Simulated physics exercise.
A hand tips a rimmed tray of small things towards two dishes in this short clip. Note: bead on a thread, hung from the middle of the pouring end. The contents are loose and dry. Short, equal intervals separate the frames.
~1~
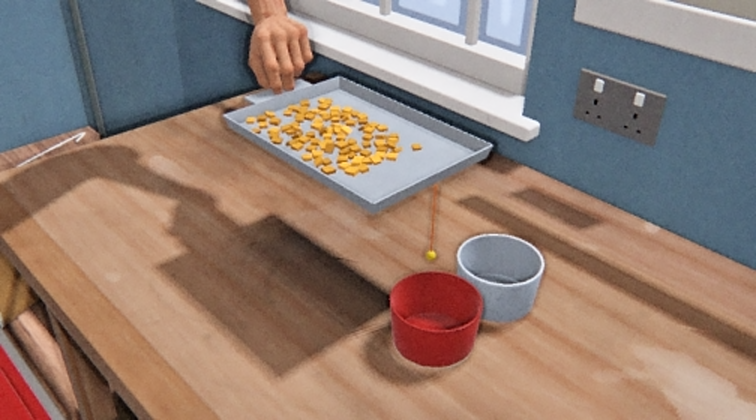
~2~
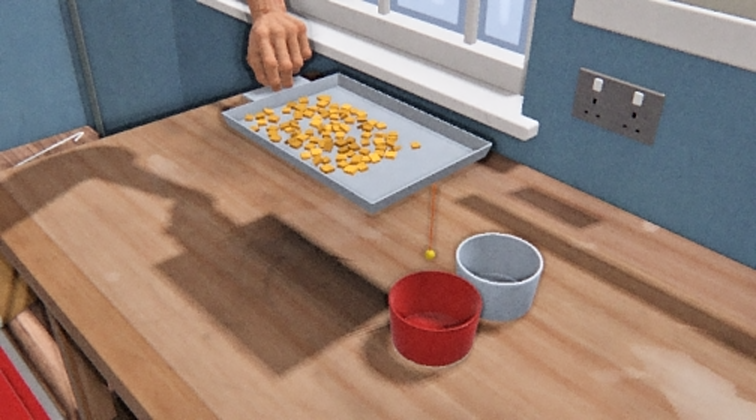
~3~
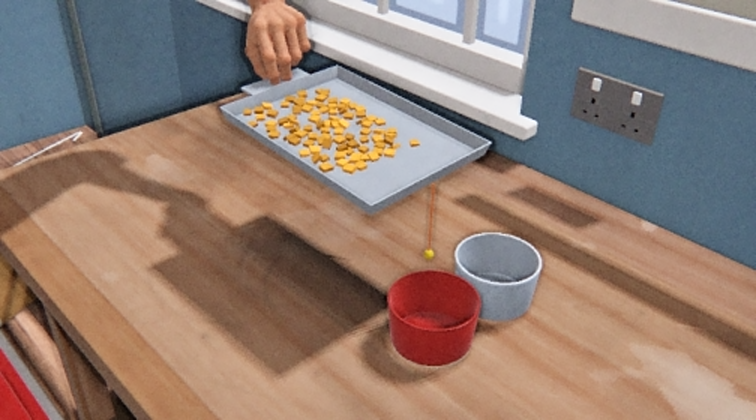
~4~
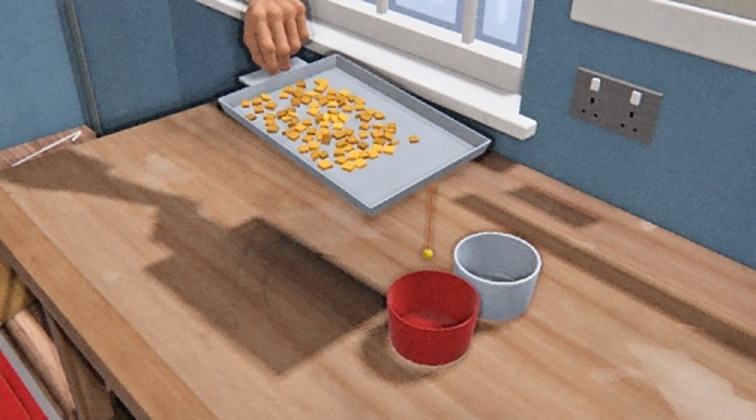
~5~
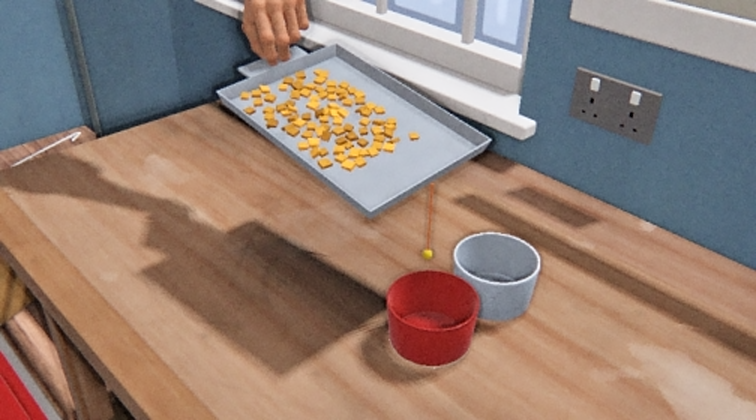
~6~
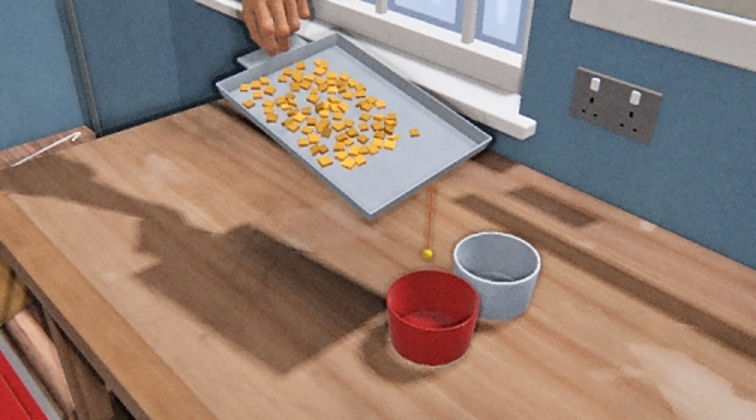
A hand gradually raised the far end of a grey tray of small golden crackers, tilting it slightly towards its near corner, while a red dish and a pale dish stayed still on the wooden worktop.
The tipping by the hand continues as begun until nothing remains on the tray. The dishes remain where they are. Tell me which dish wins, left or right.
Bigger share: Left.
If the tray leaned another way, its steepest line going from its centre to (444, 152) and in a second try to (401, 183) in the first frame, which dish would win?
Try 1: The right-side dish; try 2: The left-side dish.
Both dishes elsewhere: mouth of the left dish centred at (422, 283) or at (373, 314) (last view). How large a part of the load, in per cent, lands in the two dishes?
First case 30 in a hundred, second case 90 in a hundred.
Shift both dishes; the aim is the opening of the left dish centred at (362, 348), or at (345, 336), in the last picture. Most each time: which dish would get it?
First try: The rightmost dish. Second try: The rightmost dish.
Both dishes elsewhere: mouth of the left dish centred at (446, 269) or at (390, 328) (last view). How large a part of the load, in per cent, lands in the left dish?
Respectively 0 % and 30 %.
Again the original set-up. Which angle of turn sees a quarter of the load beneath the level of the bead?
That happens at around 90°.
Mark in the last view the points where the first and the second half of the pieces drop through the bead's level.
The leading part at (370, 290), the rest of it at (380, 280).
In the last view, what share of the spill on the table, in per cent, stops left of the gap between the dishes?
Left share: Close to 100 %.
Soon after the last picture, tray tipped steeply; nearly all on the tray; a stray few outside both; a small part in the air.
A little later, tray tipped past a quarter turn; a small part on the tray; about a quarter in the left dish; about half outside both; a small part in the air.
Later still, tray tipped past a quarter turn; about a quarter in the left dish; about two thirds outside both.
At rest, tray tipped past a quarter turn; about a quarter in the left dish; none in the right dish; about two thirds outside both.
